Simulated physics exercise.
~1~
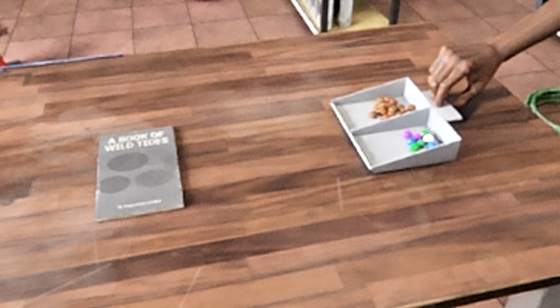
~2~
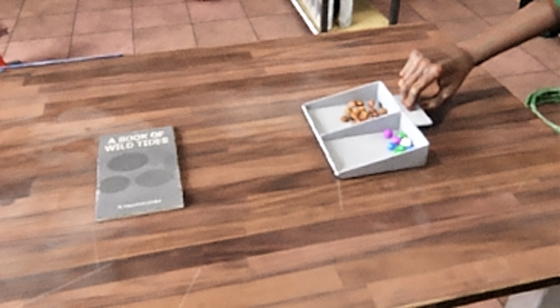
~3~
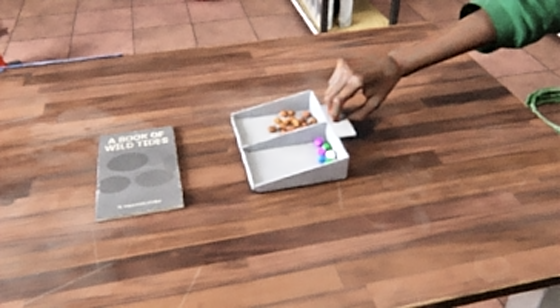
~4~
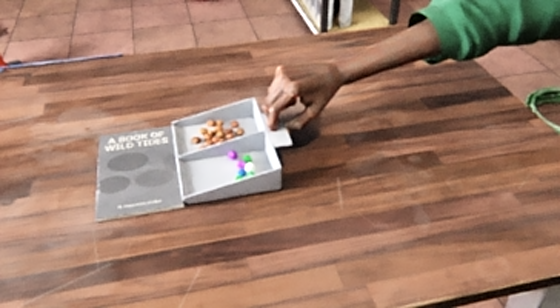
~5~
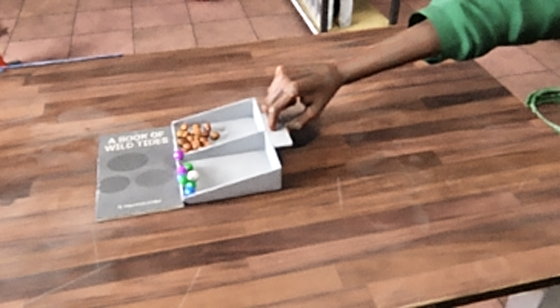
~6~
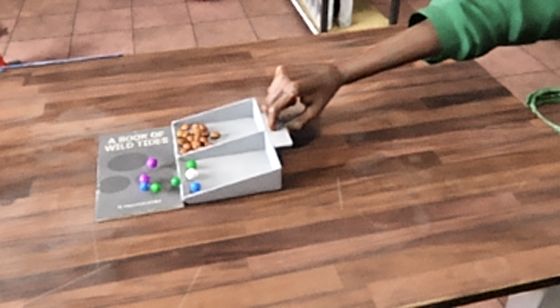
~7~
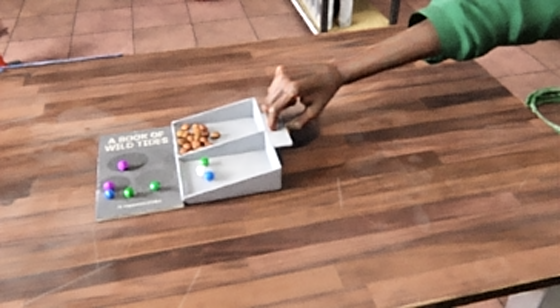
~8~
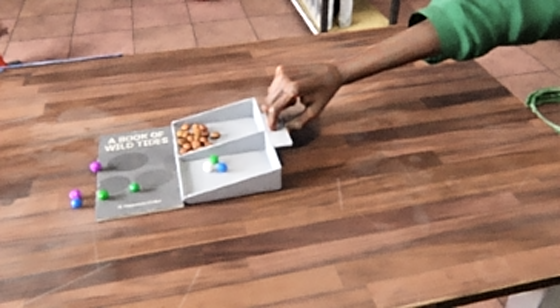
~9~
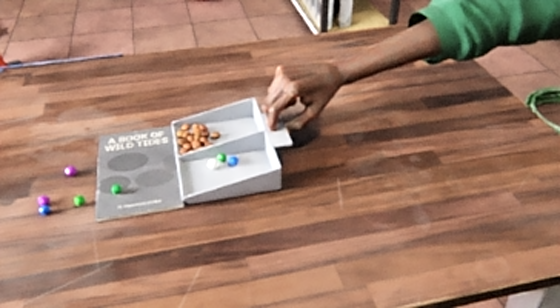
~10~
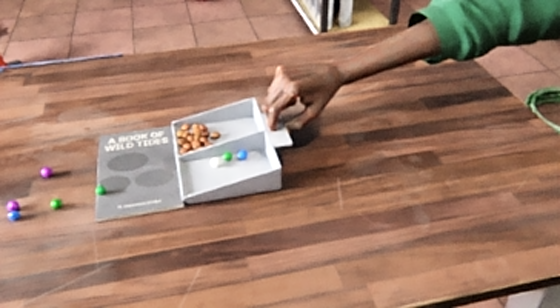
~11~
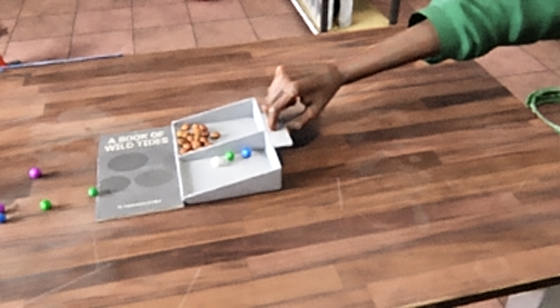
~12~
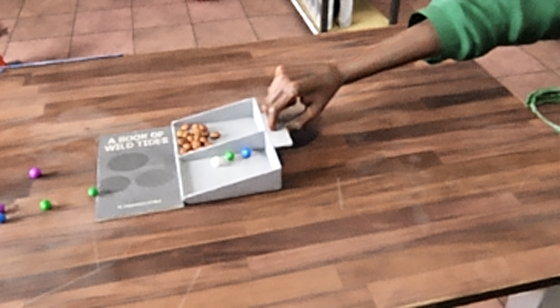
A dark-skinned hand in a green sleeve grips the right side of a shallow white two-part tray on a striped brown wooden table, seen from above at an angle. Brown nut-like pieces fill the far section, and shiny purple, green, blue and white beads sit in the near one. The hand slides the tray left until it stops against a thin grey book. Both lots shift to the front rim, and several beads spill over it and roll across the cover onto the table. A few beads remain in the tray, and the brown pieces all stay inside.
